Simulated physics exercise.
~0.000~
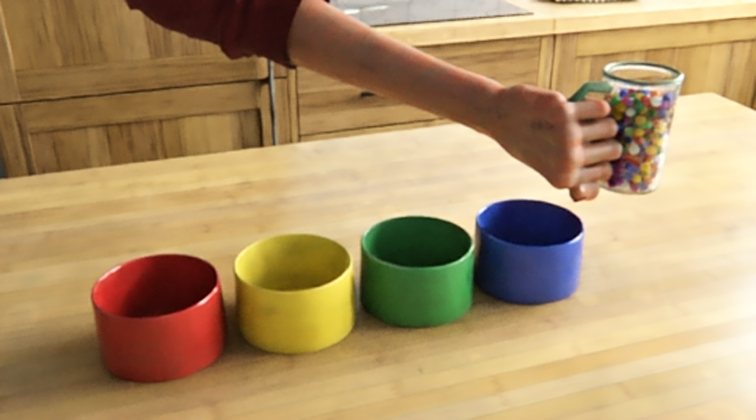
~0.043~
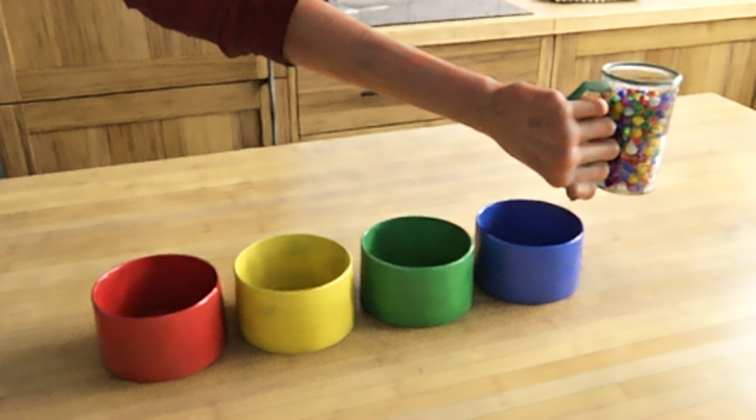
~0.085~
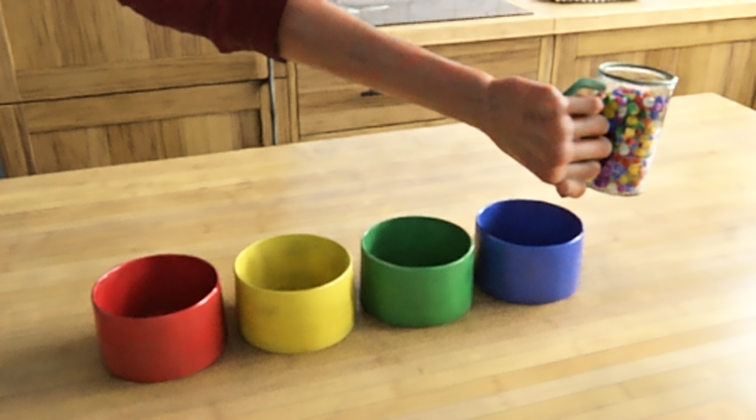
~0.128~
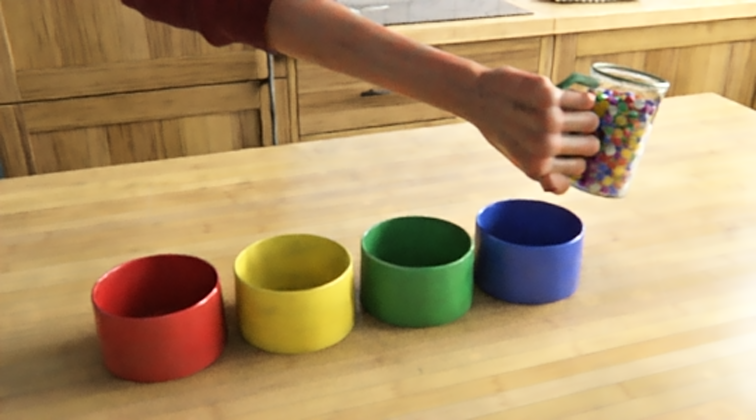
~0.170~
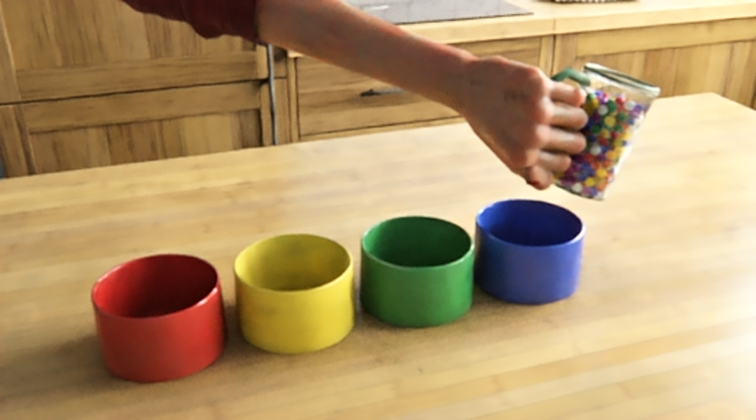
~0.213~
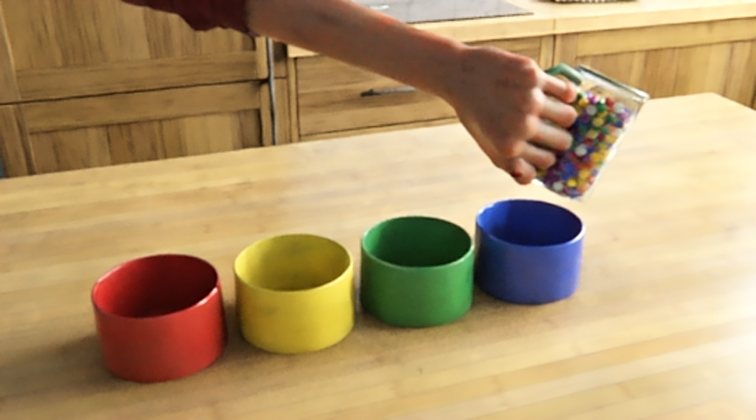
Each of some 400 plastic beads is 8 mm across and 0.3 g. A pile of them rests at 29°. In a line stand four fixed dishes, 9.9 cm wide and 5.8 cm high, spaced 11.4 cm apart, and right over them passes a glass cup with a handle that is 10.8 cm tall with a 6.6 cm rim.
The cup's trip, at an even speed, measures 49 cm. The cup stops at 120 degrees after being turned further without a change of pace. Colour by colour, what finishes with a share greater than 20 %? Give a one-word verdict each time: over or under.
Result: Red: It will get a share not bigger than a fifth. Blue: It will get a share not bigger than a fifth. Green: It will get a share bigger than a fifth. Yellow: It will get a share bigger than a fifth. Counter: It will get a share not bigger than a fifth.
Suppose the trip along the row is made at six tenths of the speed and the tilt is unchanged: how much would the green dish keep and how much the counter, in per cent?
Shares: Green 10, counter 10.
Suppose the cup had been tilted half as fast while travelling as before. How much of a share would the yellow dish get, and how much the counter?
Yellow 10; counter 10.
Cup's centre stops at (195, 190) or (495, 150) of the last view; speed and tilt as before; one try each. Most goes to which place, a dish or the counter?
Green, then blue.
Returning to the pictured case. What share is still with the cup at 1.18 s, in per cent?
Around 5 in a hundred.
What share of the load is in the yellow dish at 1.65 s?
30 % so far.
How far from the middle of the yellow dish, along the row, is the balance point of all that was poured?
Mean position: Around 7 cm toward bigger x from the centre.
Then, at 0.79 s, tilt 118 degrees; cup holds 85 %, green 15 %.
Then, at 1.18 s, tilt 120 degrees; cup holds 5 %, green 55 %, yellow 25 %.
After 1.65 s, tilt 120 degrees; cup holds 0 %, green 55 %, yellow 30 %.
By 2.0 s all is still; red 0 %, blue 0 %, green 55 %, yellow 30 %, counter 10 %.
